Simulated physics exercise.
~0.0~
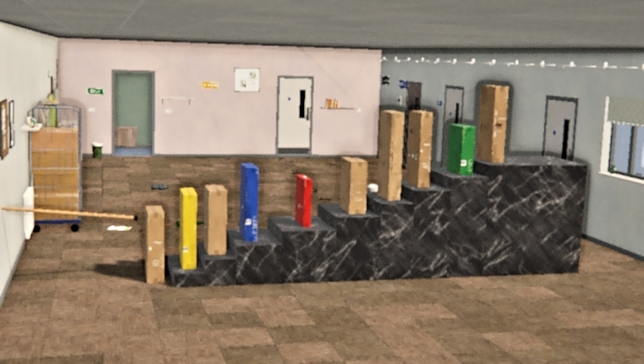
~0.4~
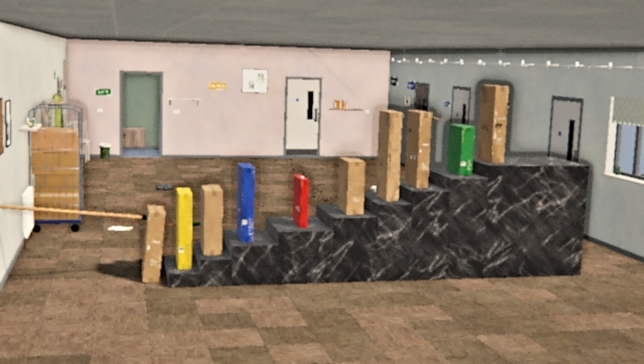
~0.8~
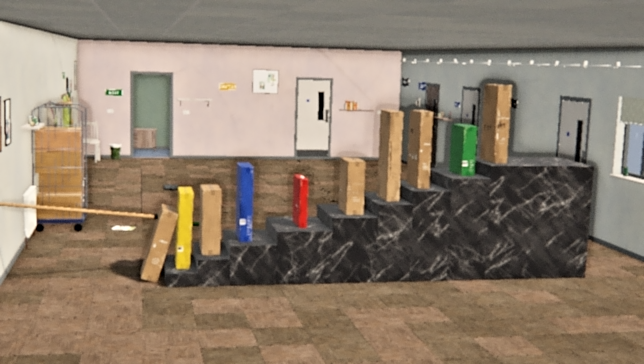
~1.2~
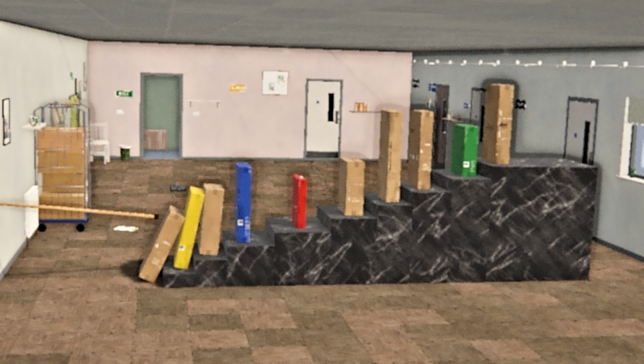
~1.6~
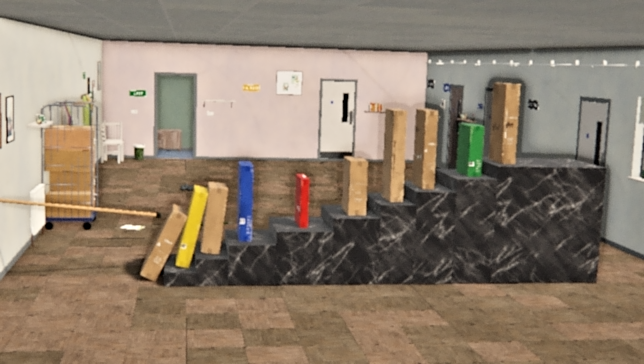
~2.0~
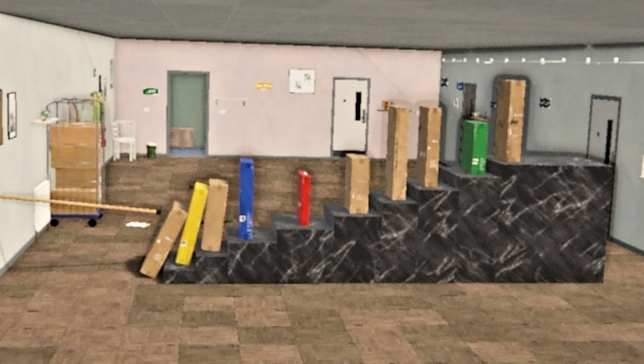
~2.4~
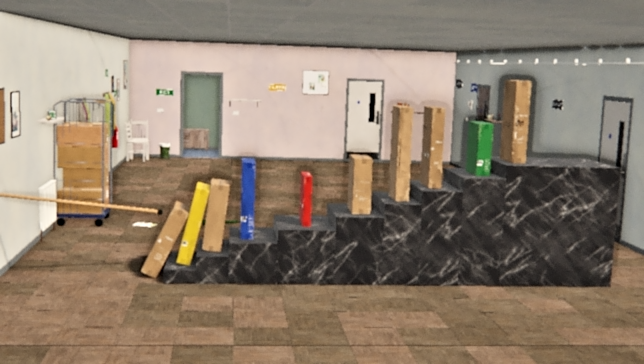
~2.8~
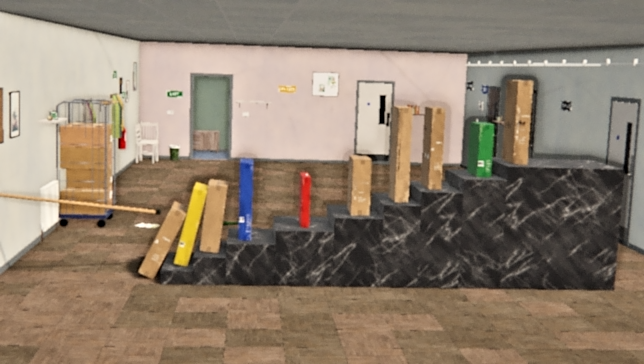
A pole tips the first carton against the yellow one, which leans while the rest stand.
